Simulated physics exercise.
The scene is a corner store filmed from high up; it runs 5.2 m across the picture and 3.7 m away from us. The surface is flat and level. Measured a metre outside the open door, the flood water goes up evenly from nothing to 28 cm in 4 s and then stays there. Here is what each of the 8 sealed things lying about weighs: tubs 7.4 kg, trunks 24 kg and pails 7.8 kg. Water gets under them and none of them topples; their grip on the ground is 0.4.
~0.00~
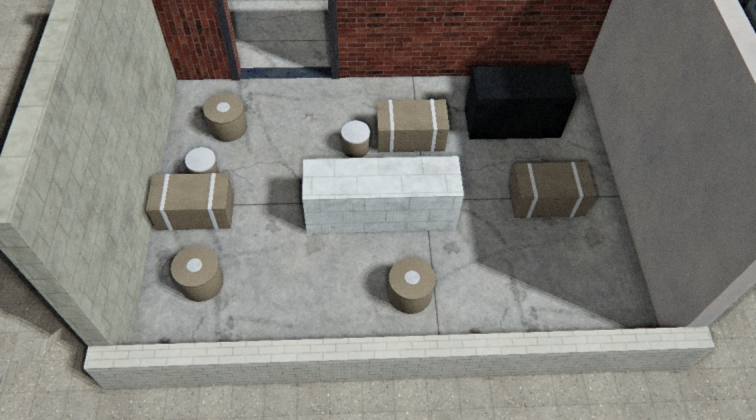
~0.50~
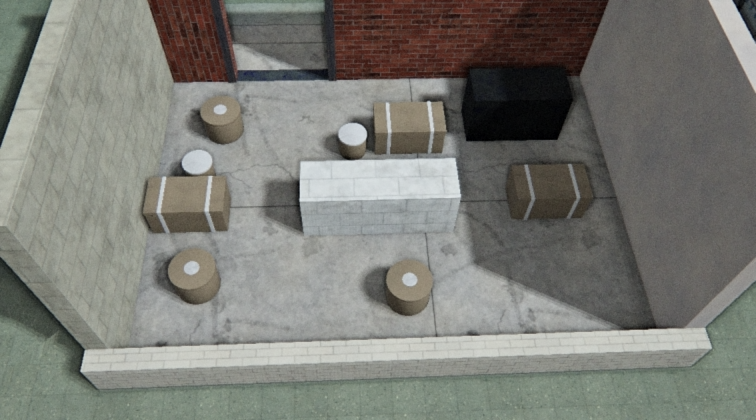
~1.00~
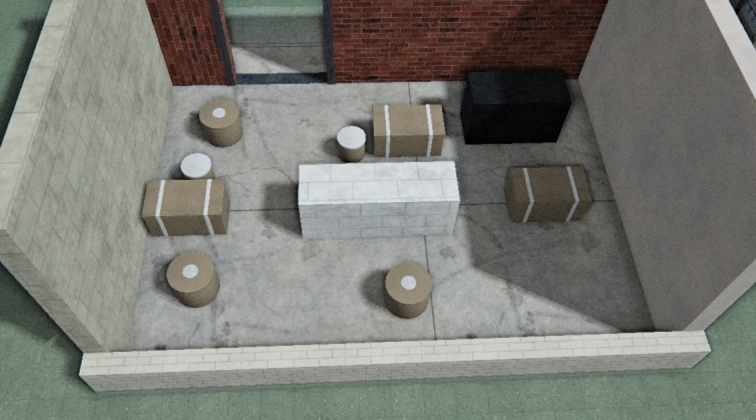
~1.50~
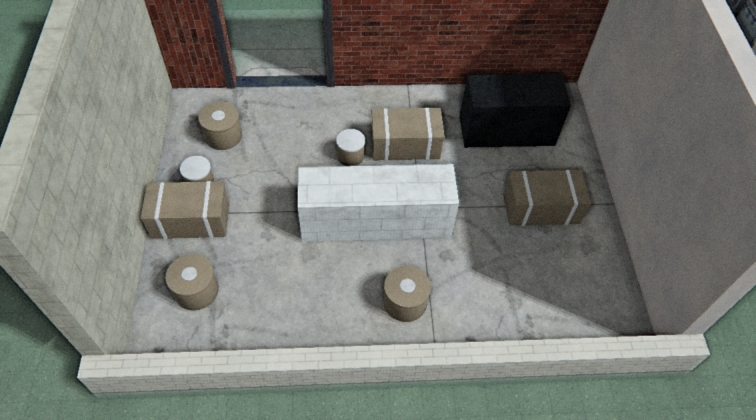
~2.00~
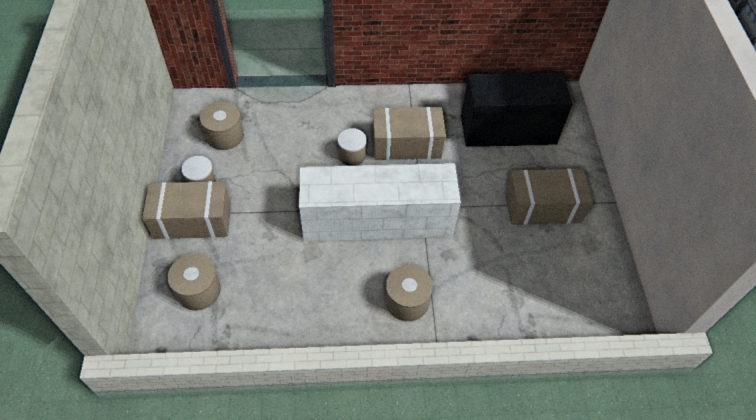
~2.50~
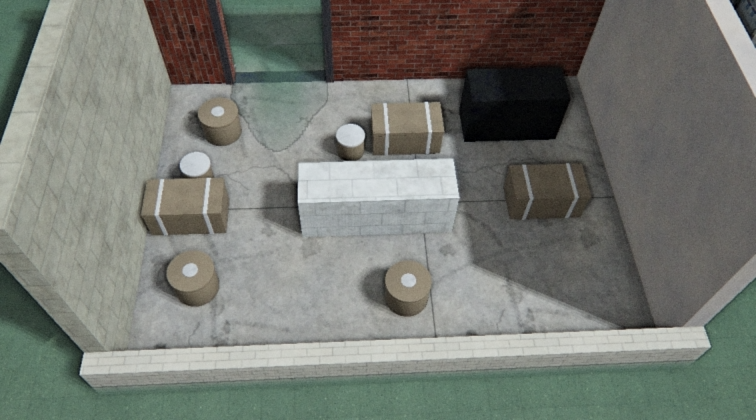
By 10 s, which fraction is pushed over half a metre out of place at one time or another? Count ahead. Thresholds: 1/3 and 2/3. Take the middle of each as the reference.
I'm guessing the result is most.
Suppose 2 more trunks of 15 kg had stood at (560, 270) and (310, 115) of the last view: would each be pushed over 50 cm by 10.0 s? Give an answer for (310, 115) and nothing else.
Here it's too far.
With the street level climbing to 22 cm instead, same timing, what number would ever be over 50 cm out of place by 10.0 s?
Count: 6.
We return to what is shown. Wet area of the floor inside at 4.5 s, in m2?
I'd estimate close to 7.0 m2.
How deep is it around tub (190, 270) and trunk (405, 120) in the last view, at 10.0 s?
About 17 and 5 cm.
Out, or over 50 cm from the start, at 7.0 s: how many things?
At that time I count 5.
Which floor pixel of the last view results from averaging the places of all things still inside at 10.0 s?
That lands at roughly (416, 222).
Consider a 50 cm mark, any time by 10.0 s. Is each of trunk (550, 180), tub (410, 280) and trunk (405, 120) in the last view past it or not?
In that order: Below the mark, above the mark, below the mark.
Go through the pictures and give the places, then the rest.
In the first picture, a tub at (223, 108) rests on the ground; a trunk at (188, 191), on the bottom; 0.0 m2 under water; 0 of 8 have shifted.
In the second picture, a tub at (220, 110), on the bottom; a trunk at (185, 194) rests on the ground; water covers 0.0 m2; 0 of 8 have shifted.
In the third picture, a tub at (219, 113) rests on the ground; a trunk at (184, 197), on the bottom; 0.0 m2 under water; 0 of 8 have shifted.
In the fourth picture, a tub at (219, 116) rests on the ground; a trunk at (183, 200) rests on the ground; 0.0 m2 under water; 0 of 8 have shifted.
In the fifth picture, a tub at (220, 116) rests on the ground; a trunk at (185, 200) rests on the ground; 0.2 m2 under water; 0 of 8 have shifted.
In the sixth picture, a tub at (218, 112) rests on the ground; a trunk at (183, 196) rests on the ground; 0.9 m2 under water; 0 of 8 have shifted.
After 3.5 s 0 of 8 are over 50 cm from their spots; 0 afloat.
After 4.5 s 1 of 8 are over 50 cm from their spots; 1 afloat.
After 7.0 s 5 of 8 are over 50 cm from their spots; 4 afloat.
After 10.0 s 5 of 8 are over 50 cm from their spots, and 6 have been at some point; 6 afloat.
